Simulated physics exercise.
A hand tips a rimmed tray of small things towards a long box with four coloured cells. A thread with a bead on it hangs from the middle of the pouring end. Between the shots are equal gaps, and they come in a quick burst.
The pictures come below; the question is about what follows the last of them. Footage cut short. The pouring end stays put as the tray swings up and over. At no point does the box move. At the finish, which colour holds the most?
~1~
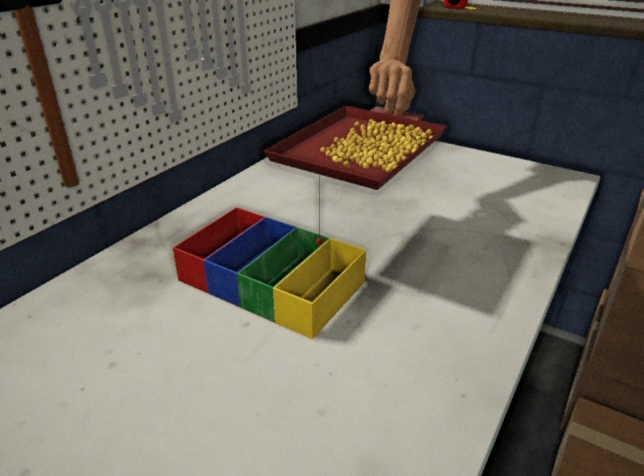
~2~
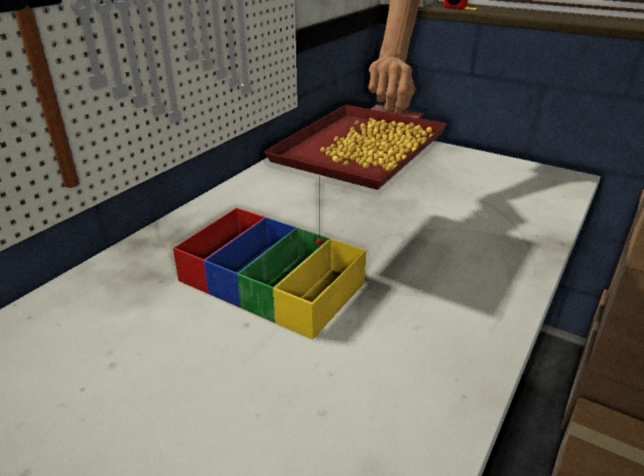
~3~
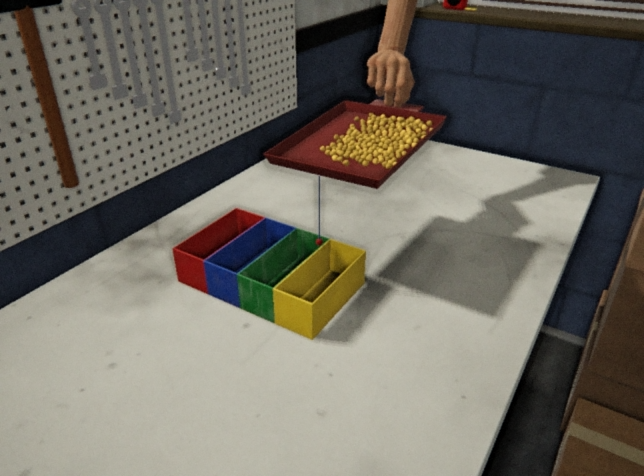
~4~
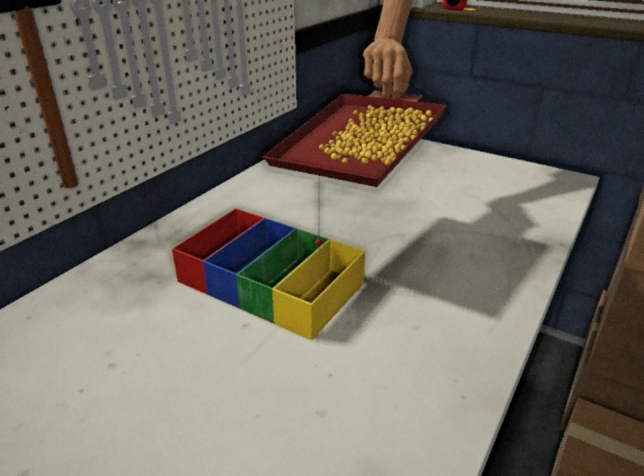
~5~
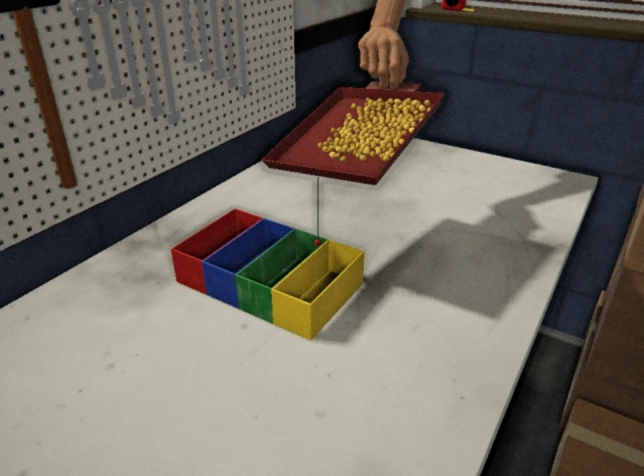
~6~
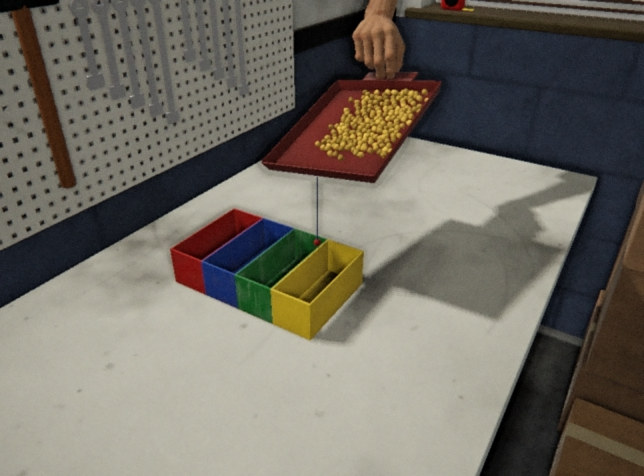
Blue holds the most.
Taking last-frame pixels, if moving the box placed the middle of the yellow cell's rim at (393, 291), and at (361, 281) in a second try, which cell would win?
The first position gives the cell in red, and the second gives that red cell.
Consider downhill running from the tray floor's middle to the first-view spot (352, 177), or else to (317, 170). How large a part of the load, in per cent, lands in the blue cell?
Near 0 % and, after that, 20 %.
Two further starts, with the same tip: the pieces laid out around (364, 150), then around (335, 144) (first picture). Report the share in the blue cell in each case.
70 per cent for the first try, 80 per cent for the second.
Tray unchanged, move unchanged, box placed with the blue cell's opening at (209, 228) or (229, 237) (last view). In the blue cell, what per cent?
It comes to near 0 per cent the first time and near 10 per cent the second time.
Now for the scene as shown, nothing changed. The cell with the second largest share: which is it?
Next after the leader comes green.
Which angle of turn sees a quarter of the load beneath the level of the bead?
That happens at around 75°.
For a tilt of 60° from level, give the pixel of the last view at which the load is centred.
(290, 162).
Shortly afterwards, tray tipped steeply; the bulk on the tray; only a few in the blue cell; only a few in the red cell; a little falling or outside the box.
Next, tray tipped right over; near a quarter on the tray; near a third in the blue cell; near a quarter in the green cell; only a few in the red cell; near a quarter falling or outside the box.
Some moments later, tray tipped past a quarter turn; near two thirds in the blue cell; near a third in the green cell; only a few in the red cell; only a few falling or outside the box.
In the end, tray tipped past a quarter turn; near two thirds in the blue cell; near a third in the green cell; only a few in the red cell; none at all in the yellow cell; only a few outside the box.
